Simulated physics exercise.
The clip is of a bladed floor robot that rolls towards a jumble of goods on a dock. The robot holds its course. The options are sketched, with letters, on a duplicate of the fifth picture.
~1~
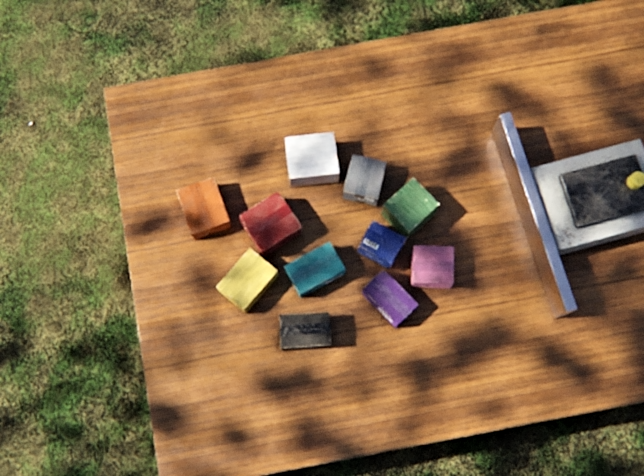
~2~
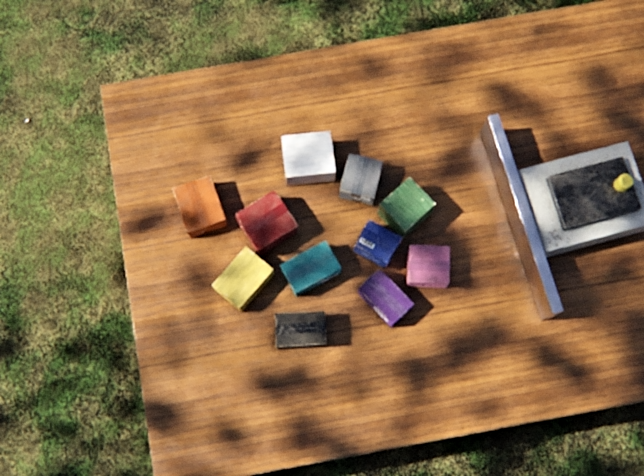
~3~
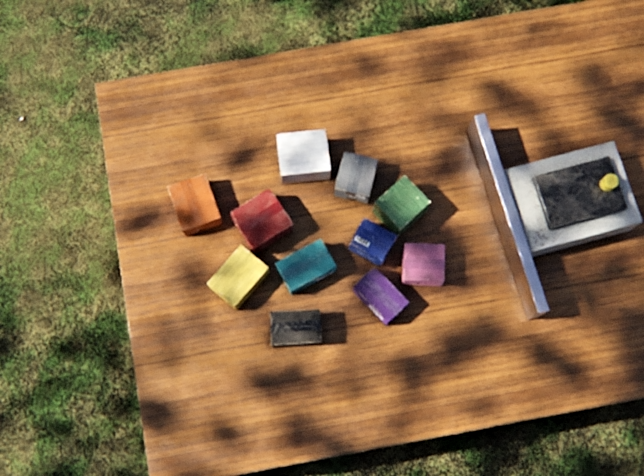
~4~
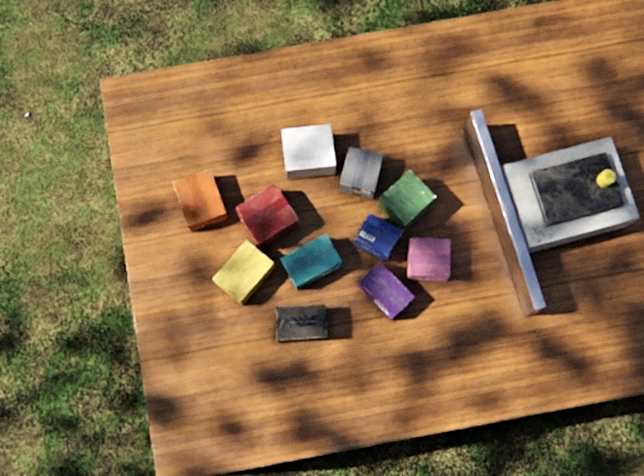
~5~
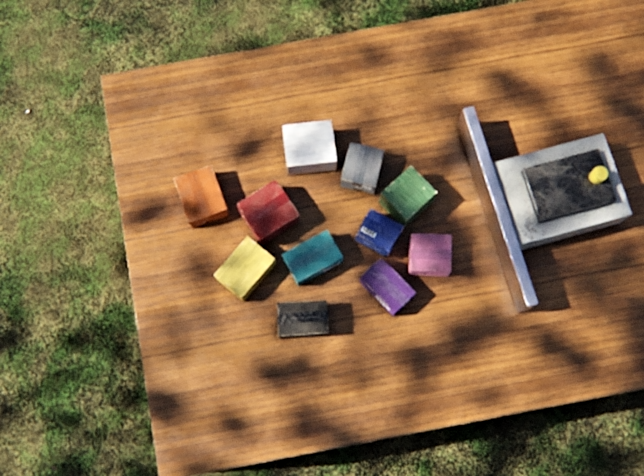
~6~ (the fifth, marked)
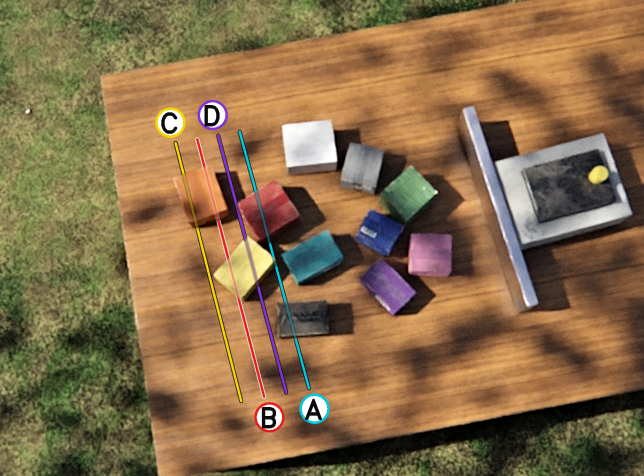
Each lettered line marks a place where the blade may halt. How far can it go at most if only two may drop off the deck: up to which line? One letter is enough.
It can go as far as C.
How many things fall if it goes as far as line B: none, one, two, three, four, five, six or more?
The count is none.
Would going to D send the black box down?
By then, no.
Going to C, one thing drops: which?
It is the yellow crate.
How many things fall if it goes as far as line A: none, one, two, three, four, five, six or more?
The count is none.
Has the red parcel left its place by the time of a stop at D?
By then, yes.
On the copy, A at (273, 256); B at (230, 264); C at (207, 269); D at (251, 261).
On C. First, robot (459, 206); white crate (302, 142); purple parcel (353, 303).
Then, robot (354, 225); orange box (163, 198); yellow crate (202, 283).
Finally, robot (272, 240); yellow crate over the edge; orange box (120, 191); one fallen.
By contrast, A is within the limit but short; B is within the limit but short; D is within the limit but short.
